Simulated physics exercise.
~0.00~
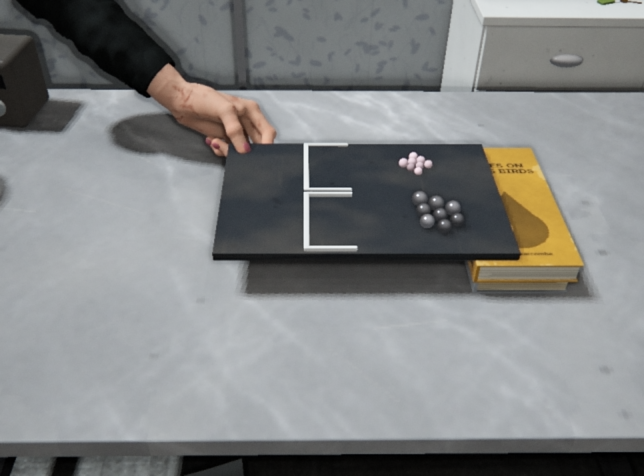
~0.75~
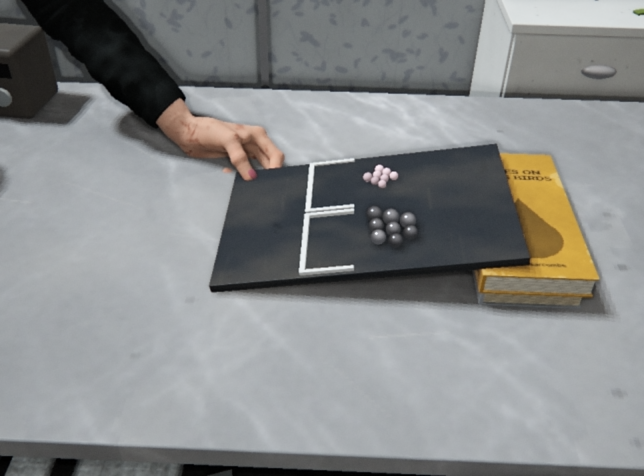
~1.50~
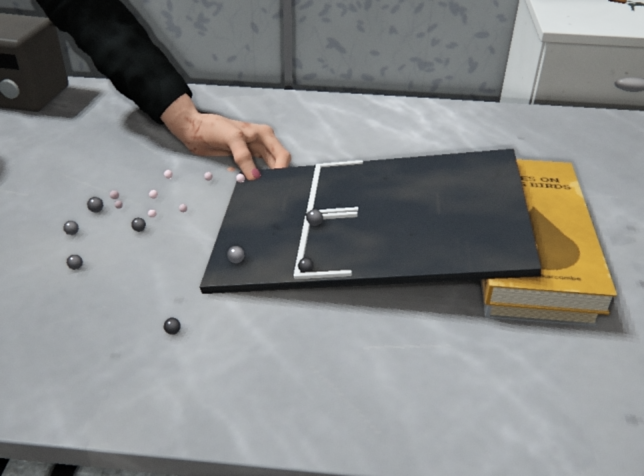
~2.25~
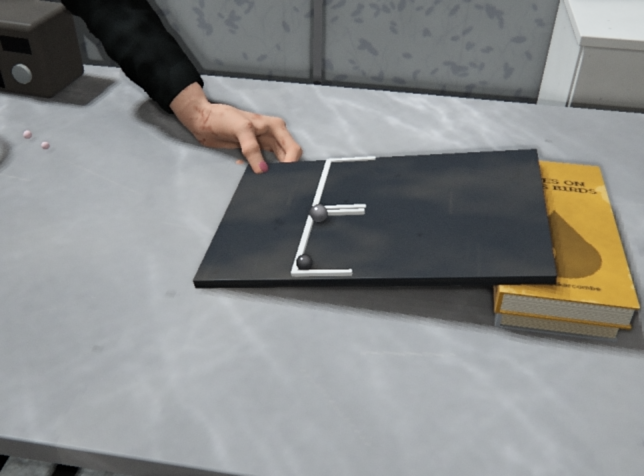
Hand tilting a dark board propped on a yellow book, grey and pink balls rolling left past white fences, two grey balls remaining.
